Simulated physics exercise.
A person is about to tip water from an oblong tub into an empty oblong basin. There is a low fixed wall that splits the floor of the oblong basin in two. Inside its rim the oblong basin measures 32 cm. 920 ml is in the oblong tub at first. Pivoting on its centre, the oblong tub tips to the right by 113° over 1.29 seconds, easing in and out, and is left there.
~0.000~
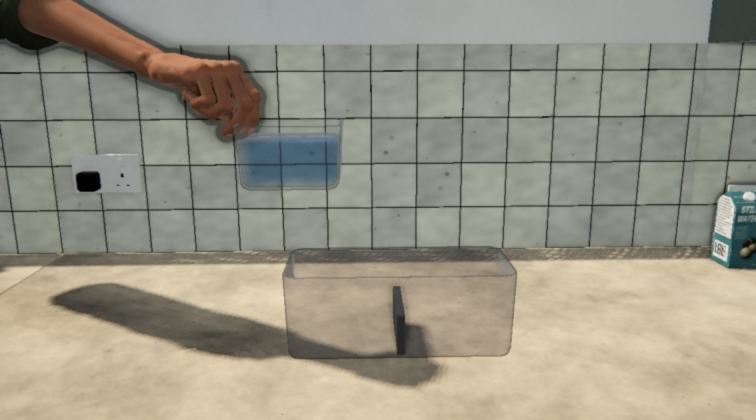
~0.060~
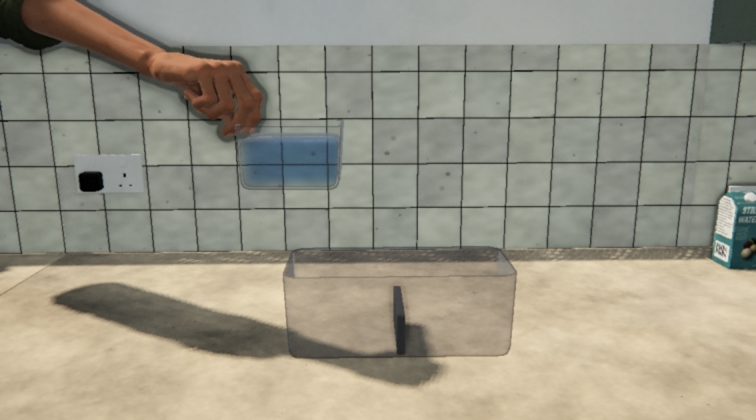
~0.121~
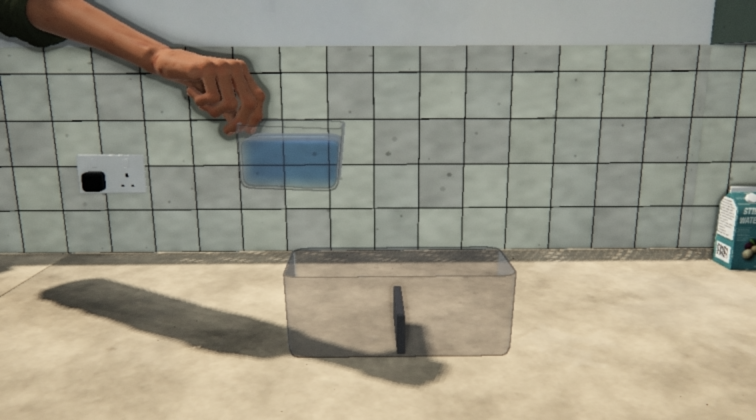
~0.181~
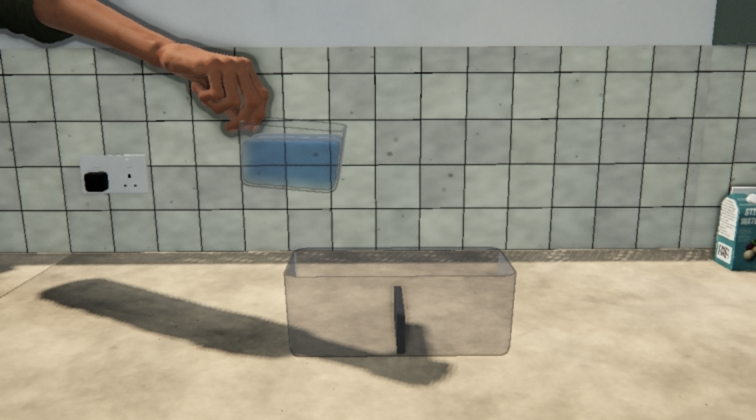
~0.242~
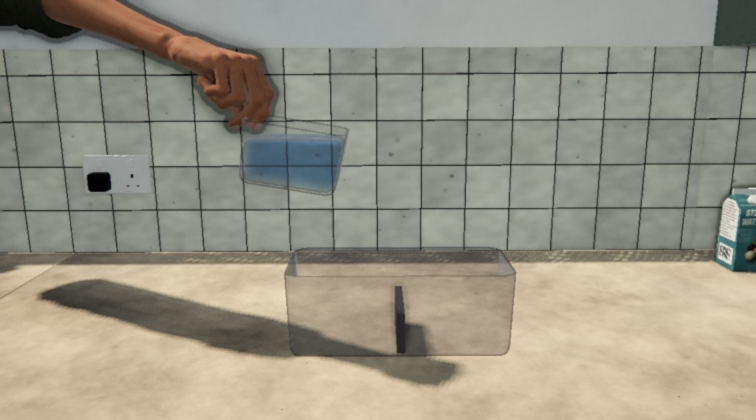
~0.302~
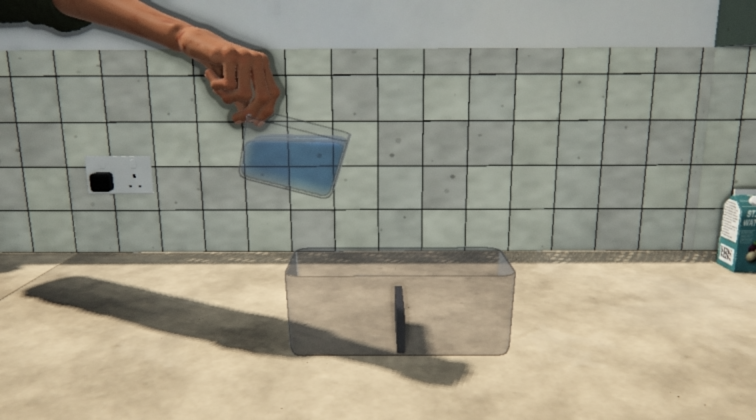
On a kitchen counter against a tiled wall, a hand holds a clear tub of blue water above a larger, empty transparent basin with a dark upright divider inside, and the tub gradually tilts a little to the right.
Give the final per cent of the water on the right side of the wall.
The right side ends with about 51 per cent.
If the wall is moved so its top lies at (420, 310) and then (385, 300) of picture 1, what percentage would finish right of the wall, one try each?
Respectively close to 15 and 65 %.
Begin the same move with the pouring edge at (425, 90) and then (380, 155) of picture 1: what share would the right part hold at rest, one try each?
Roughly 85 per cent the first time and 75 per cent the second.
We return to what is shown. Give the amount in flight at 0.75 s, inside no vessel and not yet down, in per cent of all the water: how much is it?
Roughly 34 percent.
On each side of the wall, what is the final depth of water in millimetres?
Final levels - left approx 20 mm, right approx 24 mm.
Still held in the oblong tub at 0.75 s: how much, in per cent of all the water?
Near 52 in a hundred.
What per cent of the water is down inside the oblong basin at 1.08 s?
I'd put it at roughly 80 per cent.
By 0.75 s the tilt is 71° and 52 per cent is still to pour, 5 is left of the wall and 9 right of it.
By 1.08 s the tilt is 105° and 8 per cent is still to pour, 31 is left of the wall and 50 right of it.
By 1.42 s the tilt is 113° and 0 per cent is still to pour, 46 is left of the wall and 51 right of it.
By 1.79 s the tilt is 113° and 0 per cent is still to pour, 46 is left of the wall and 51 right of it.
At rest 46 per cent lies left of the wall, 51 right of it and 3 outside.
